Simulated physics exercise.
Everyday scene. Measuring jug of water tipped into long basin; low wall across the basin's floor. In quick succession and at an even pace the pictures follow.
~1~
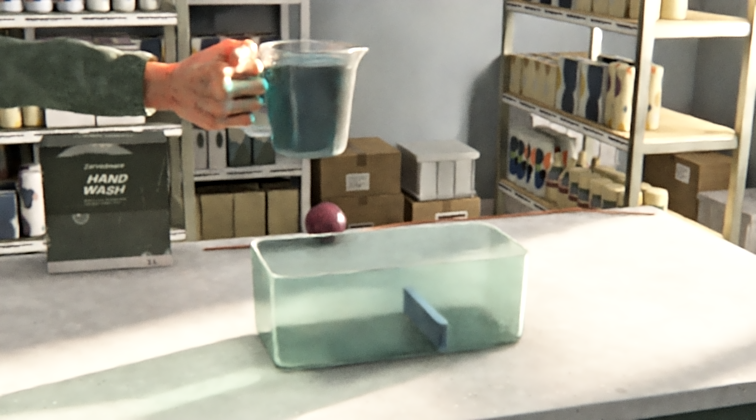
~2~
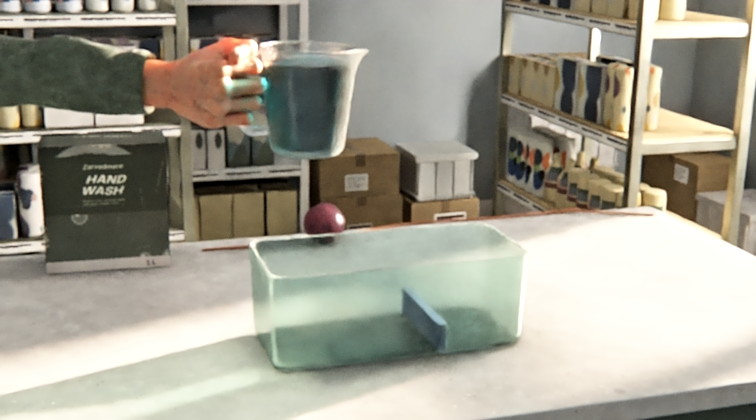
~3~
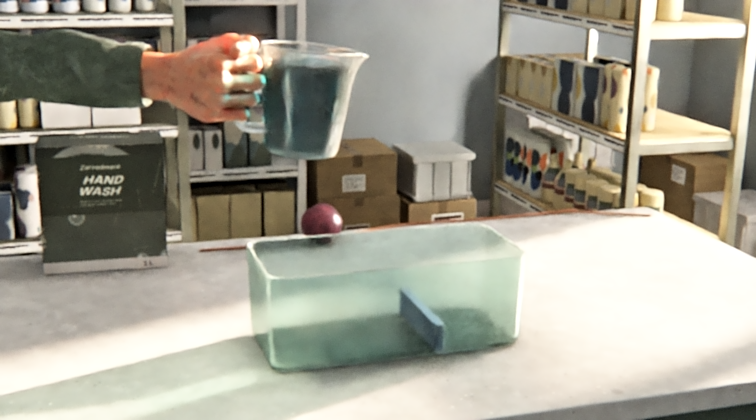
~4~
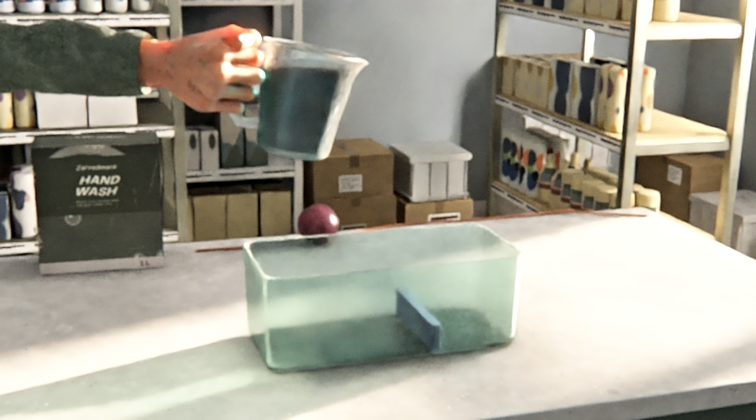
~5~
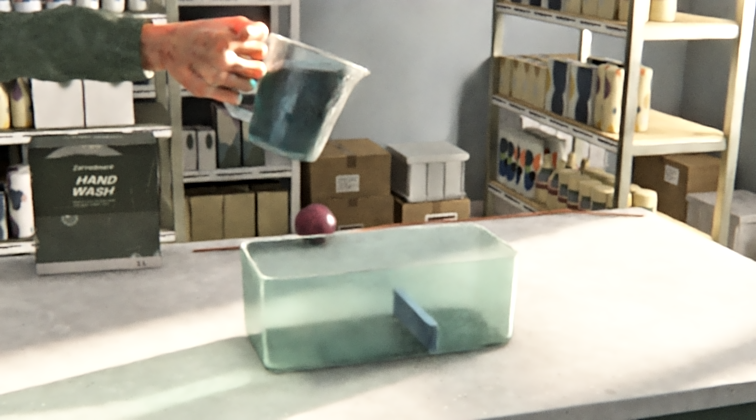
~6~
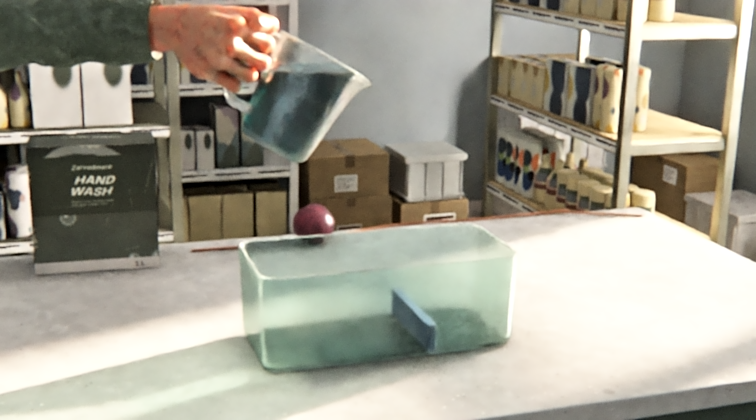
A hand tilts a clear jug of bluish water rightward above a long glass basin.
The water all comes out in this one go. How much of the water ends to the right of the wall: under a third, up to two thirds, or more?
The right of the wall is going to hold one third to two thirds.
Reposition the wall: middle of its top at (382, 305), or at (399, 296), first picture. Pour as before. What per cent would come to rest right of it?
About 90 per cent, then about 90 per cent.
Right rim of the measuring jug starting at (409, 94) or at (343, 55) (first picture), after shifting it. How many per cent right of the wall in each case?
Close to 75 in a hundred, and close to 10 in a hundred.
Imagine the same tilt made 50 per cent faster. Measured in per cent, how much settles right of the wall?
Result: Roughly 45 %.
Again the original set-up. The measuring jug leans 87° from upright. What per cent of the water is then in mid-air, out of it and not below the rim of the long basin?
Airborne fraction: Approx. 30 %.
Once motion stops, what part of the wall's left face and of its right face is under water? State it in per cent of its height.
The left side sits at 30 per cent and the right side at 70.
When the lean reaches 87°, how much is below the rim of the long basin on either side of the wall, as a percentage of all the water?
On the left 0 %, on the right 10 %.
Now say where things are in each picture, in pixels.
In the first frame, it leans 0°; its right rim is at (367, 47); the water meets the walls at (265, 64) and (351, 61); the long basin's rim runs from (261, 260) to (509, 239); the wall's top is at (424, 305).
In the second frame, it leans 1°; its right rim is at (367, 49); the water meets the walls at (264, 64) and (351, 62).
In the third frame, it leans 5°; its right rim is at (368, 54); the water meets the walls at (263, 63) and (351, 65).
In the fourth frame, it leans 11°; its right rim is at (368, 61); the water meets the walls at (264, 64) and (352, 66).
In the fifth frame, it leans 20°; its right rim is at (370, 72); the water meets the walls at (263, 70) and (358, 68).
In the sixth frame, it leans 30°; its right rim is at (371, 84); the water meets the walls at (263, 76) and (359, 73); 1 per cent is over the edge.
A moment on, the measuring jug is tipped on its side and 58 per cent is still to pour, 1 is left of the wall and 11 right of it.
Next, the measuring jug is tipped right over and 14 per cent is still to pour, 20 is left of the wall and 43 right of it.
Then the measuring jug is tipped right over and 1 per cent is still to pour, 39 is left of the wall and 54 right of it.
Later the measuring jug is tipped right over and 0 per cent is still to pour, 44 is left of the wall and 55 right of it.
Finally, 44 per cent lies left of the wall, 55 right of it and 2 outside.
